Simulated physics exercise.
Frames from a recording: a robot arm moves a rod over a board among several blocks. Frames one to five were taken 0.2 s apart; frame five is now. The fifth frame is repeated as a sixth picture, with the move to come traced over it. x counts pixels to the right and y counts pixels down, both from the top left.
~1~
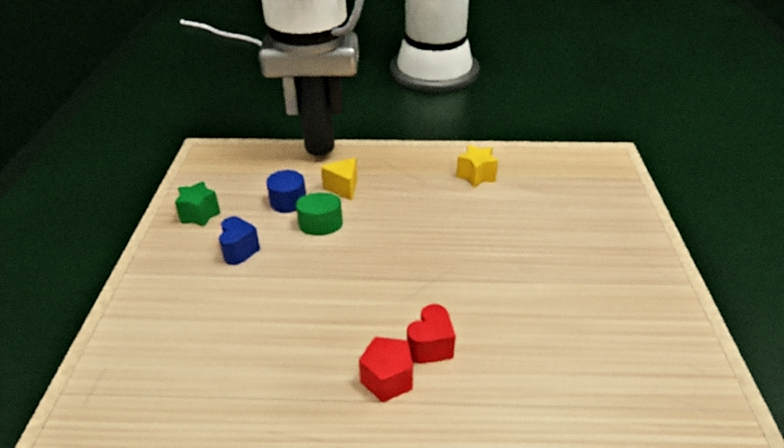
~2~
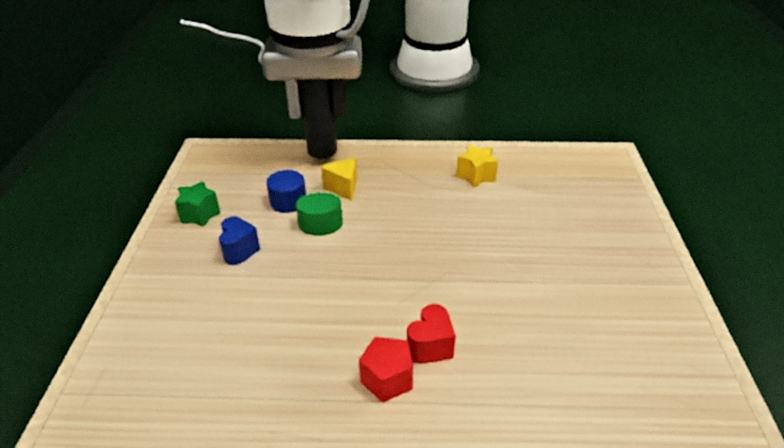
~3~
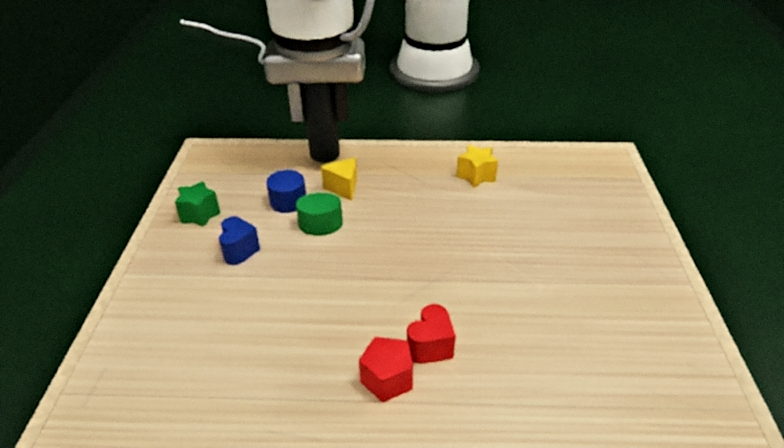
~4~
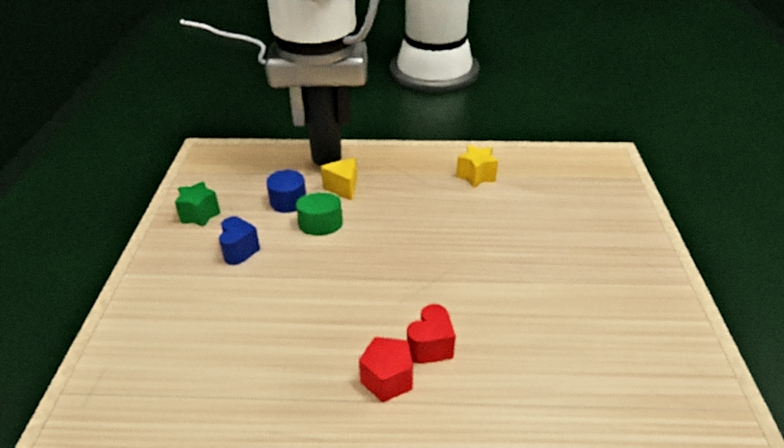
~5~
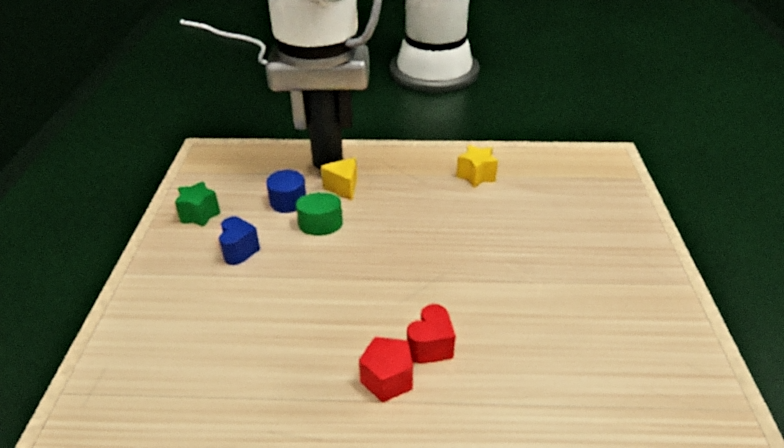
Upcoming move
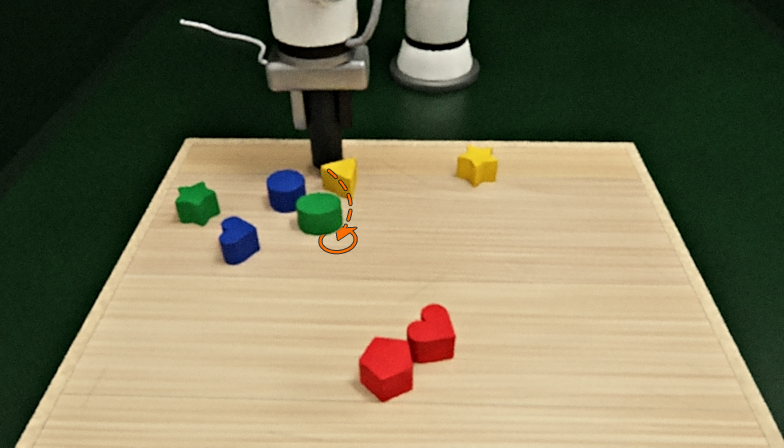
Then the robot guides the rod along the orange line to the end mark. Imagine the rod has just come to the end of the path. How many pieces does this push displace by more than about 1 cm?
Counting only shifts above 1 cm, I get two blocks.
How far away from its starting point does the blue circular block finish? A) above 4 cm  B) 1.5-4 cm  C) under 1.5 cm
C (under 1.5 cm)
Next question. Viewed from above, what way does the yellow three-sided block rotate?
My answer: Anticlockwise.
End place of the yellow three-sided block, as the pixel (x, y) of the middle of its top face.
I expect it at (374, 211).
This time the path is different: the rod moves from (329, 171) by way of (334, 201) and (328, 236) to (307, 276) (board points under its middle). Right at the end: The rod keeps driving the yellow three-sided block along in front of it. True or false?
Answer: False.
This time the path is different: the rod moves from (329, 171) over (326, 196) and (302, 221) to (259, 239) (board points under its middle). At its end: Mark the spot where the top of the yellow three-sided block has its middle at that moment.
Located at (352, 179).
The line goes from (329, 171) over (346, 190) and (350, 214) to (338, 240).
What follows on the original path. One third of the way, rod (346, 182); yellow three-sided block (357, 184).
Two thirds of the way, rod (349, 205); green oval (315, 205), turned 10° clockwise; yellow three-sided block (370, 205), turned 30° anticlockwise.
At the end, rod (337, 231); blue circular block unmoved; green oval (300, 216), turned 75° clockwise; yellow three-sided block (374, 211), turned 45° anticlockwise.
